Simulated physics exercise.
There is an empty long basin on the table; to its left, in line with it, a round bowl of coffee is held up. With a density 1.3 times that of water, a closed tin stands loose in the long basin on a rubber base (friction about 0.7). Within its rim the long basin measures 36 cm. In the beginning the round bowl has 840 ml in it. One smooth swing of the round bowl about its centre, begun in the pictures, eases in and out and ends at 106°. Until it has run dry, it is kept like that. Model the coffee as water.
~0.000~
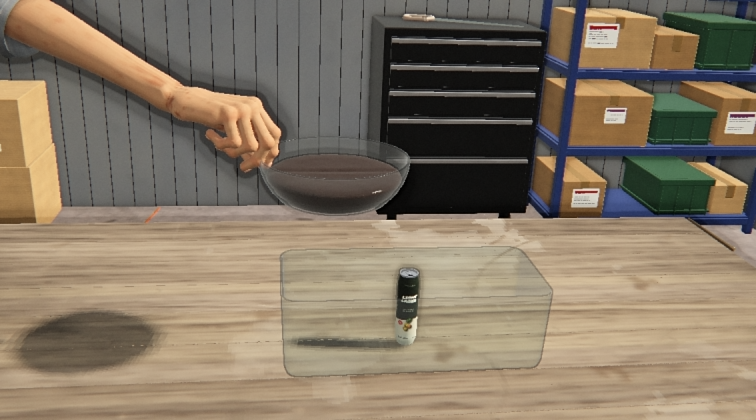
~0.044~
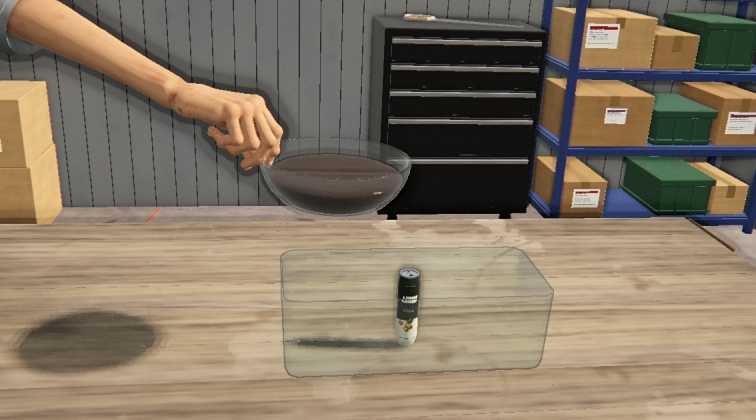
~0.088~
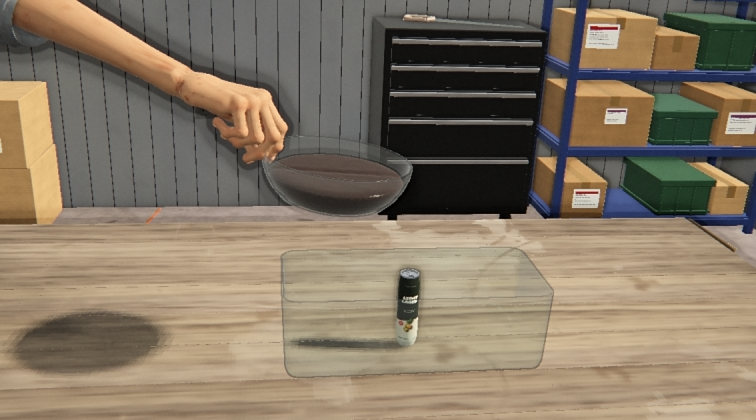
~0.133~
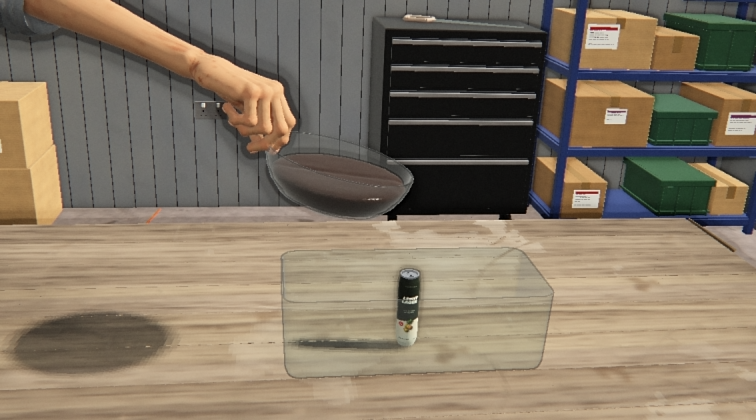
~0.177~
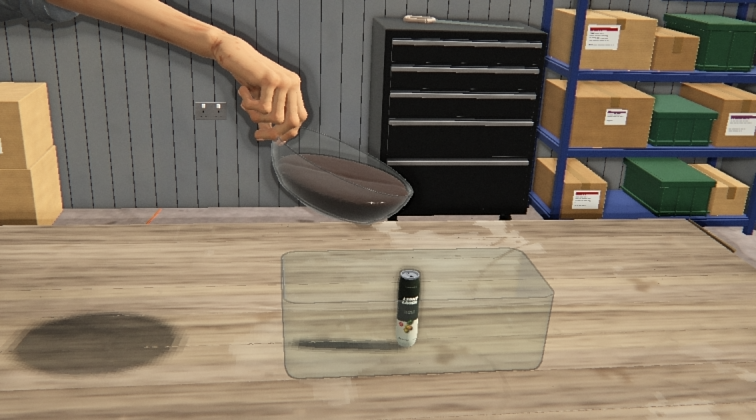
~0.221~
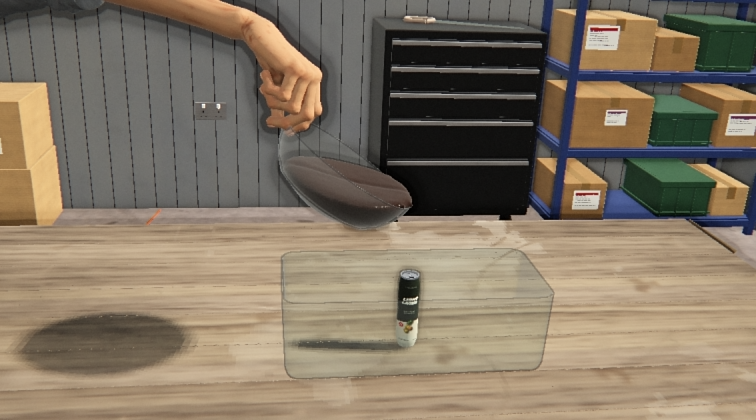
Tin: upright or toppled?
Upright.
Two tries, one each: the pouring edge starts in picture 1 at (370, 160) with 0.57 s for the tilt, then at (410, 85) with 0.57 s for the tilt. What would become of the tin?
First it tips over; then it stays on its base.
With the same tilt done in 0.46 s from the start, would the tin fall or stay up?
Outcome - the tin stays erect.
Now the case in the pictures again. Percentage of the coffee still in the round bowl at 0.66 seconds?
Around 0 in a hundred.
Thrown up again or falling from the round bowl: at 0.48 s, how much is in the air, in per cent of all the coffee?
24 %.
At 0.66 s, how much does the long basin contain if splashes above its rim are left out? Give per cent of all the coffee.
Near 90 in a hundred.
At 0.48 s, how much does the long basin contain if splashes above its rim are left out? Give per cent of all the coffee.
Close to 74 in a hundred.
After 0.48 s the tilt is 99° and 2 per cent is still to pour; the tin stands where it began.
After 0.66 s the tilt is 106° and 0 per cent is still to pour; the tin stands where it began.
After 0.86 s the tilt is 106° and 0 per cent is still to pour; the tin stands where it began.
After 1.07 s the tilt is 106° and 0 per cent is still to pour; the tin stands where it began.
In the end the tin stands where it began.
